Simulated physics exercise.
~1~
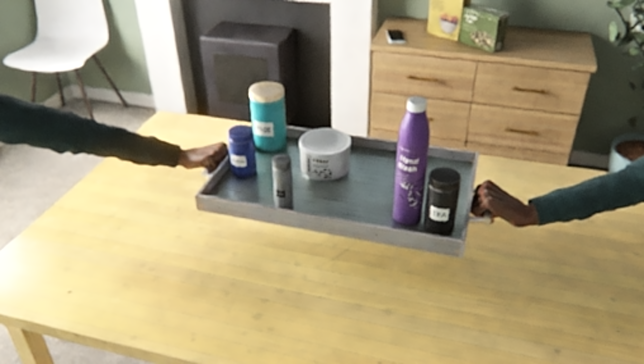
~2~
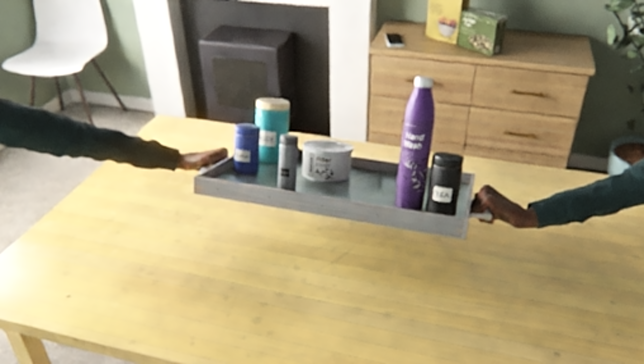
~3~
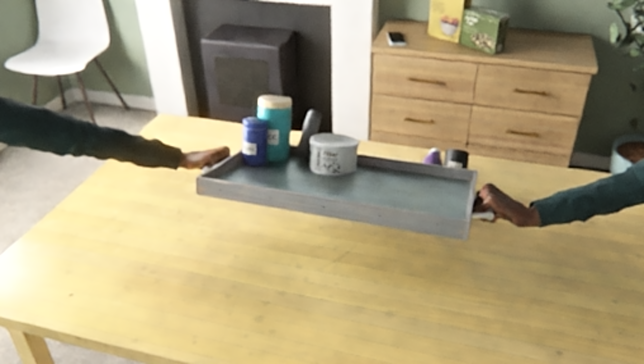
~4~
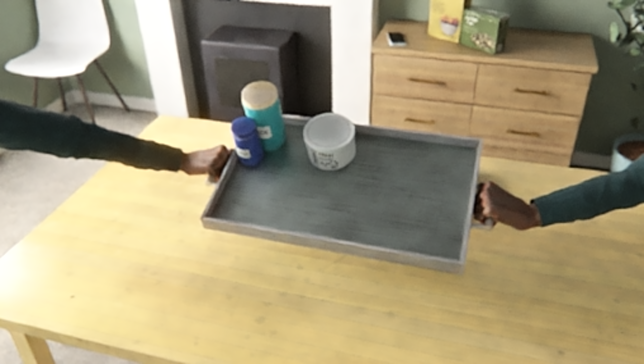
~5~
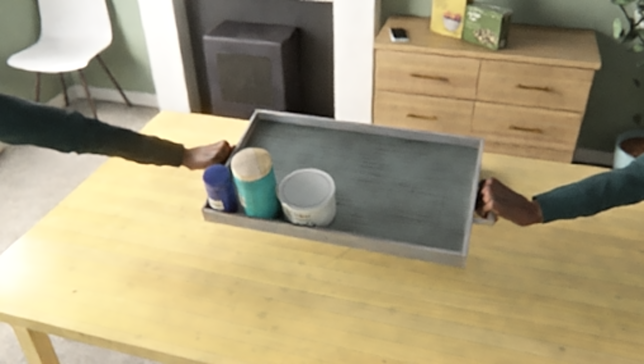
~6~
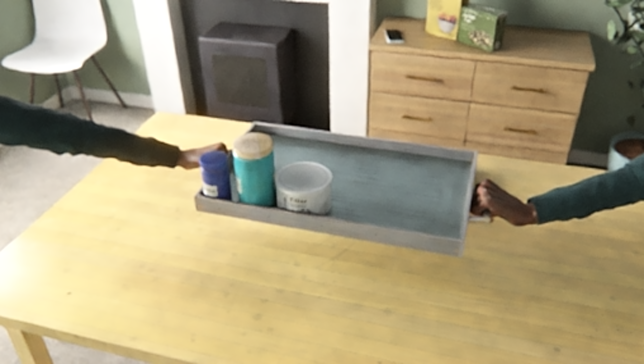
Two hands tilting a grey tray, the purple bottle and two smaller containers falling off the far side, three others sliding but staying.
